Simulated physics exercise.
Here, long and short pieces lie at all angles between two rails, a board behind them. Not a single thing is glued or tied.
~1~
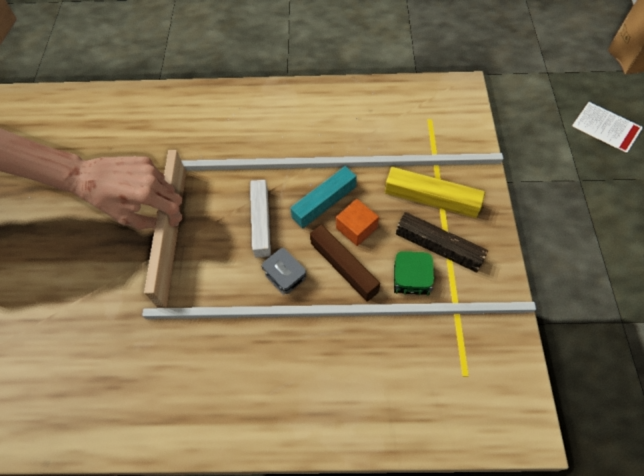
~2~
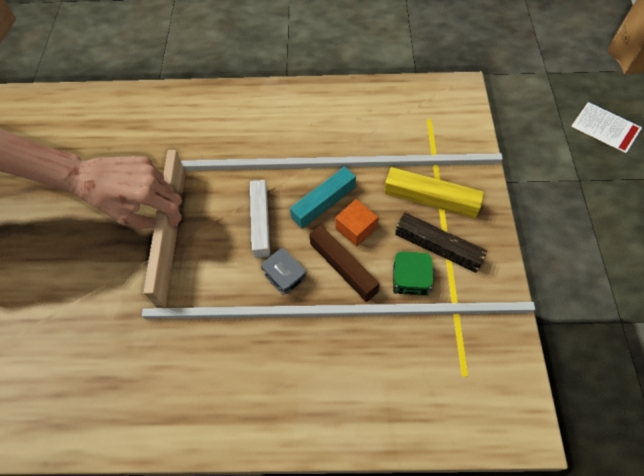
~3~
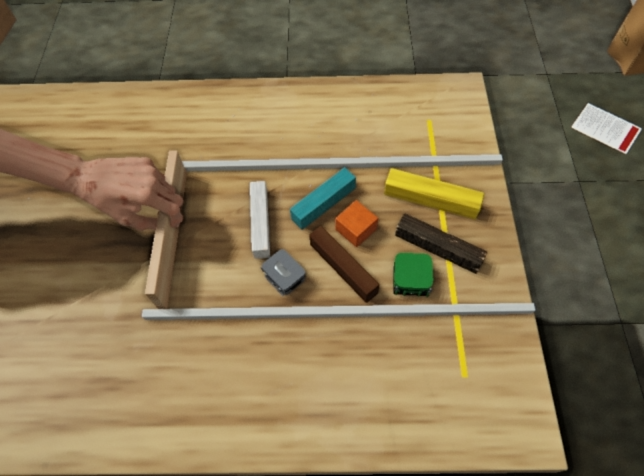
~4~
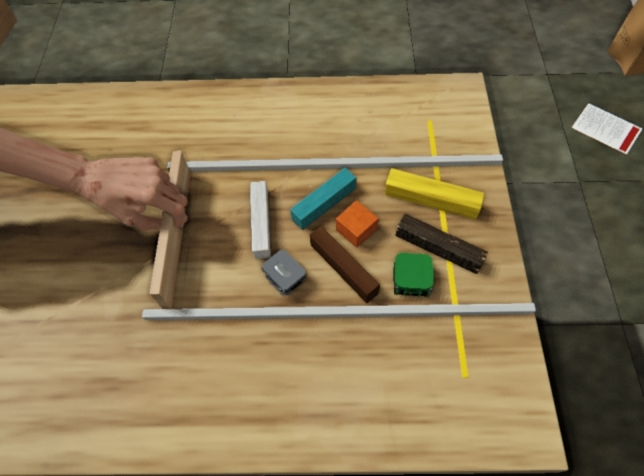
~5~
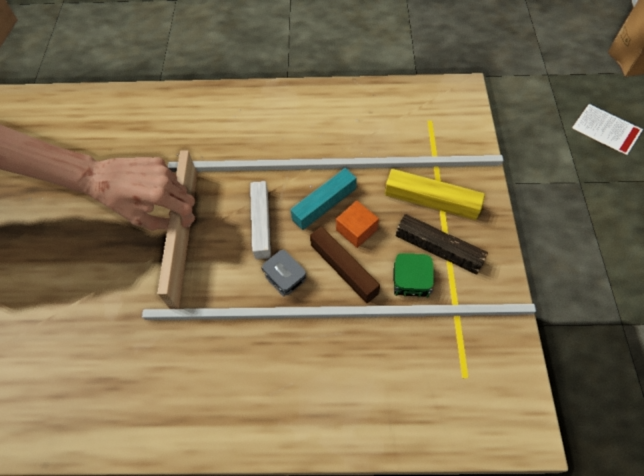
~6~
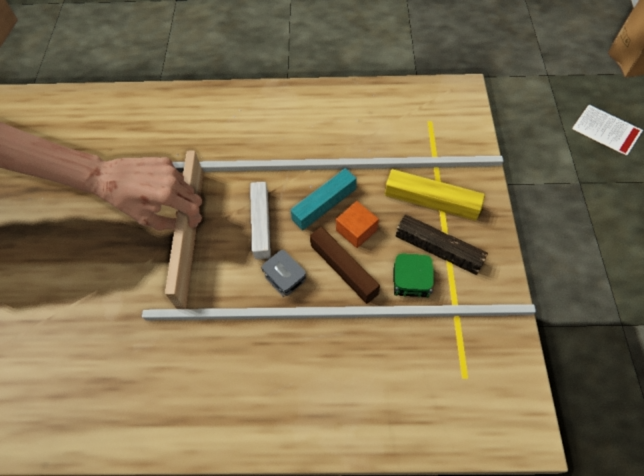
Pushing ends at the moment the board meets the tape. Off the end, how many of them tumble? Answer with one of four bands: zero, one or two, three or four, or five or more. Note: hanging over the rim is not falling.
One or two.
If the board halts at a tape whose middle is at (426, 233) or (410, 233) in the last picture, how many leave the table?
Ending up on the floor: First try 0, second try 0.
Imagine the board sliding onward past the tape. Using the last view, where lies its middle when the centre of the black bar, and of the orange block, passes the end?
Approx. (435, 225) / approx. (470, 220) for the other.
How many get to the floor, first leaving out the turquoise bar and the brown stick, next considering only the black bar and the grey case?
The counts: 0 and 0.
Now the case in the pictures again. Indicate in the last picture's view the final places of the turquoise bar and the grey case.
Turquoise bar at (466, 191), grey case at (468, 283).
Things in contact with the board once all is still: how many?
Result: 2 in all.
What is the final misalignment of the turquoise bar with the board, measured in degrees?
Roughly 0°.
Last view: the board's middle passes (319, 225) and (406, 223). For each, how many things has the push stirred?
At the first spot 5, then 8.
Soon after, none off yet; black bar at rest near (440, 244); yellow stick at rest near (434, 195); green case at rest near (413, 276).
After that, none off yet; black bar displaced a little near (469, 249); yellow stick moving near (441, 195); green case displaced a little near (429, 271).
In the end, the number that fall off is one or two; gone, yellow stick and black bar.
